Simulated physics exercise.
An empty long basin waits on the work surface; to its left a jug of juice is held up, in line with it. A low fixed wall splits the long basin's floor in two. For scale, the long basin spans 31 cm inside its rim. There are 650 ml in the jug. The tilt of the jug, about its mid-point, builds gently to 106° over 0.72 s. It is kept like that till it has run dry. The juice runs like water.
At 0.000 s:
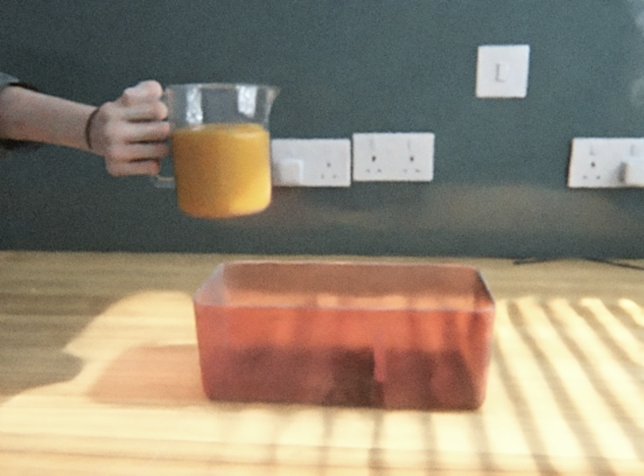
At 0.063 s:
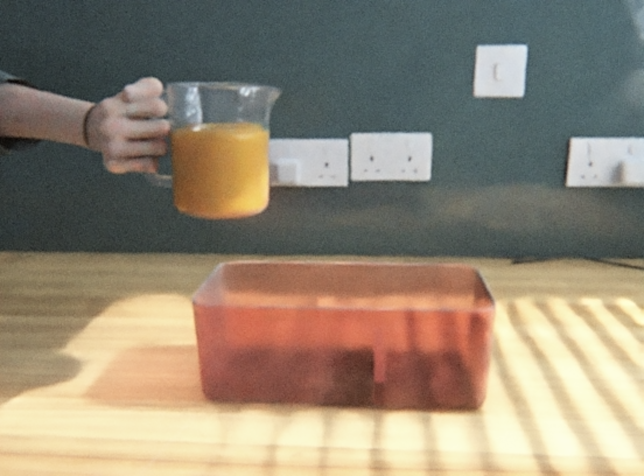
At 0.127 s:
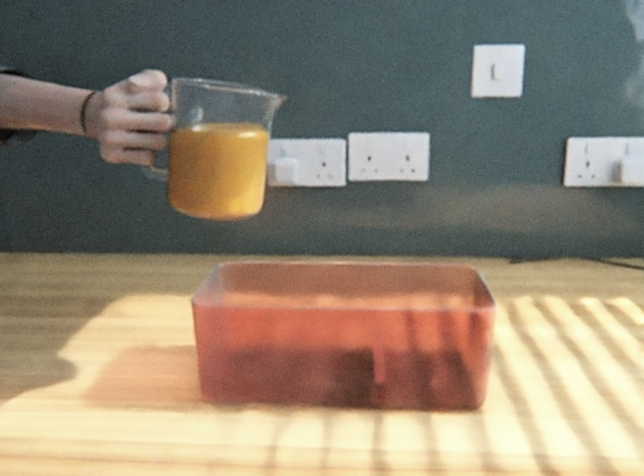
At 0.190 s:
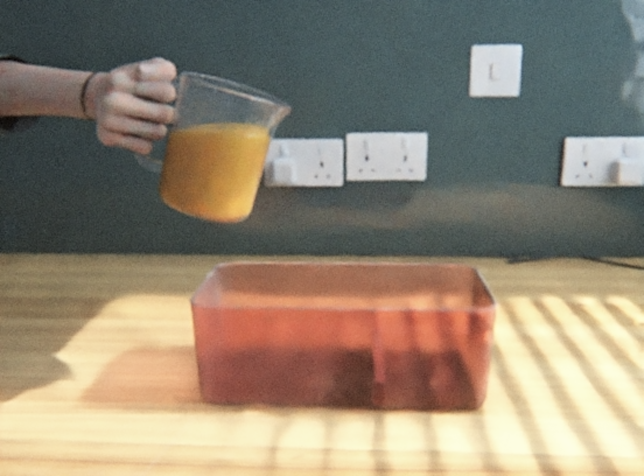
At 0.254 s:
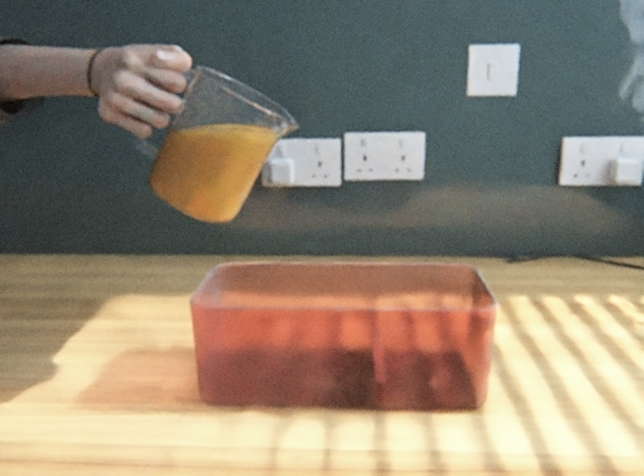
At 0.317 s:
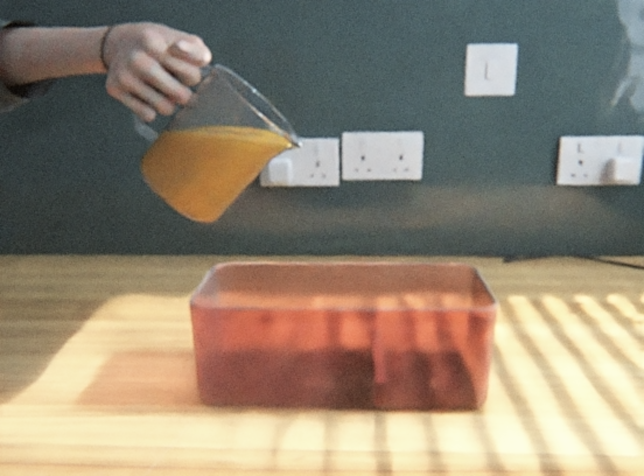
A hand held a glass jug of orange juice above and to the left of an empty reddish basin on a wooden surface, then gradually tilted it rightward until the juice reached the spout.
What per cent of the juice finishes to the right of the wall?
The far part has some 13 per cent.
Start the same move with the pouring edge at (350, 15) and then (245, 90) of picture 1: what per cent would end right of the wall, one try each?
In turn about 60 and 15 per cent.
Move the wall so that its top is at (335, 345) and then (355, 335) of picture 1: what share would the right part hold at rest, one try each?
First 85, then 35 per cent.
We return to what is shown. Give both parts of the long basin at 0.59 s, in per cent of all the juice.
Near 10 on the left, 0 on the right.
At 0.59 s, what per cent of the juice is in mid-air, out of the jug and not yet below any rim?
About 26 per cent.
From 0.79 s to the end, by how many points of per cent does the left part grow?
Near 18 in a hundred.
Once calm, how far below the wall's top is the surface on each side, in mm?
Some 8 mm on the left and 22 mm on the right.
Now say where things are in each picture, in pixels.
The first frame shows tilt 0°; pouring edge (280, 87); surface from (177, 128) to (266, 127); the long basin's rim runs from (207, 282) to (486, 287); the wall's top is at (379, 353).
The second frame shows tilt 2°; pouring edge (282, 89); surface from (176, 128) to (266, 128).
The third frame shows tilt 8°; pouring edge (287, 96); surface from (176, 128) to (267, 128).
The fourth frame shows tilt 17°; pouring edge (294, 108); surface from (176, 130) to (271, 129).
The fifth frame shows tilt 29°; pouring edge (300, 125); surface from (167, 142) to (277, 133).
The sixth frame shows tilt 43°; pouring edge (302, 146); surface from (152, 148) to (289, 137).
By 0.59 s the tilt is 97° and 65 per cent is still to pour, 9 is left of the wall and 0 right of it.
By 0.79 s the tilt is 106° and 18 per cent is still to pour, 60 is left of the wall and 2 right of it.
By 0.99 s the tilt is 106° and 3 per cent is still to pour, 77 is left of the wall and 4 right of it.
By 1.22 s the tilt is 106° and 0 per cent is still to pour, 82 is left of the wall and 8 right of it.
At rest 77 per cent lies left of the wall, 13 right of it and 10 outside.
